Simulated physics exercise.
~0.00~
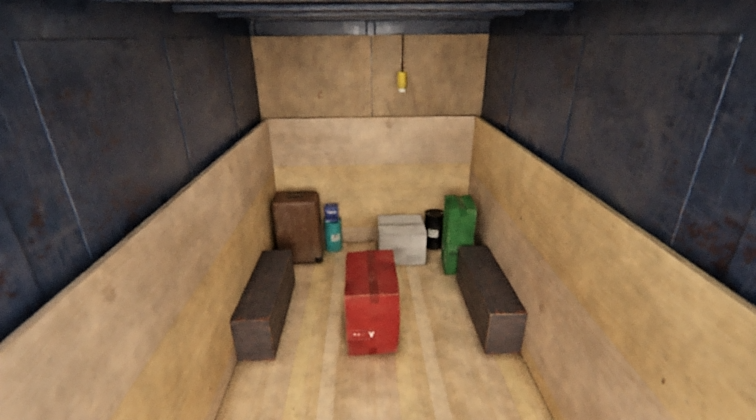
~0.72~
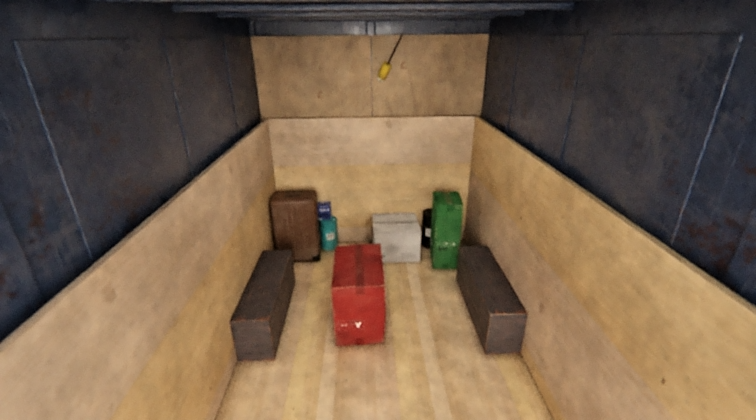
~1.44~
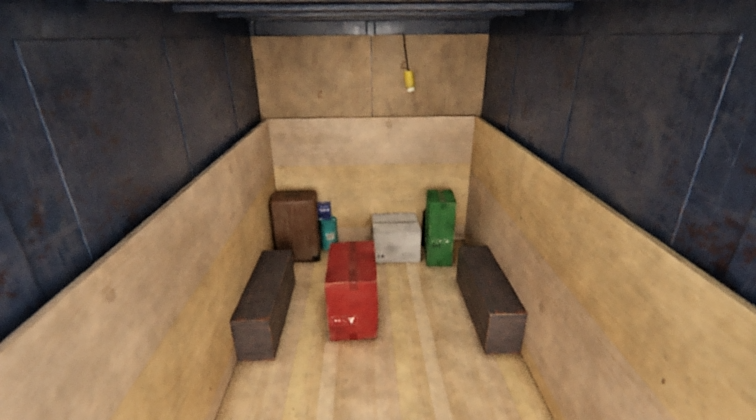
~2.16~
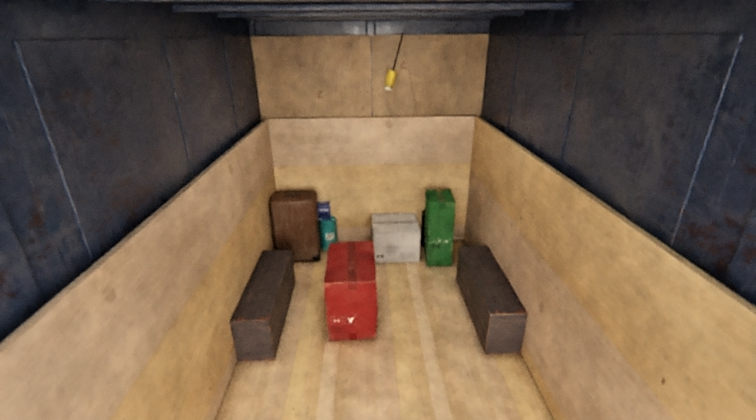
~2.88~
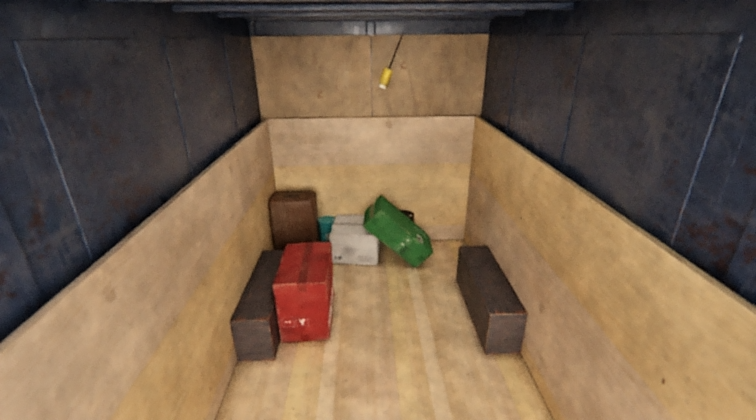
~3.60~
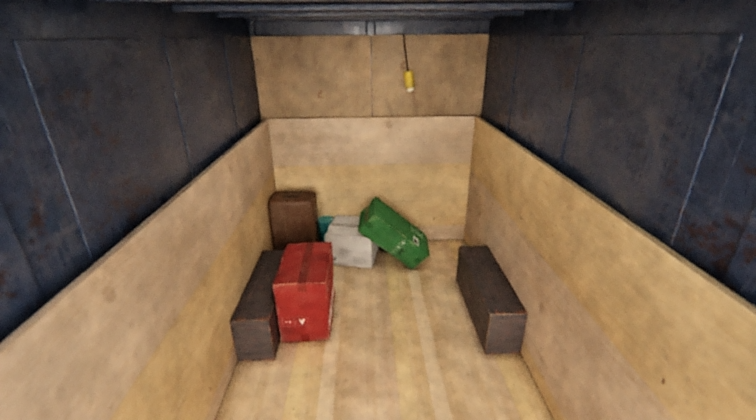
Loose boxes and cases in a van load bay sliding left in stages, the tall green box tipping against the white one.
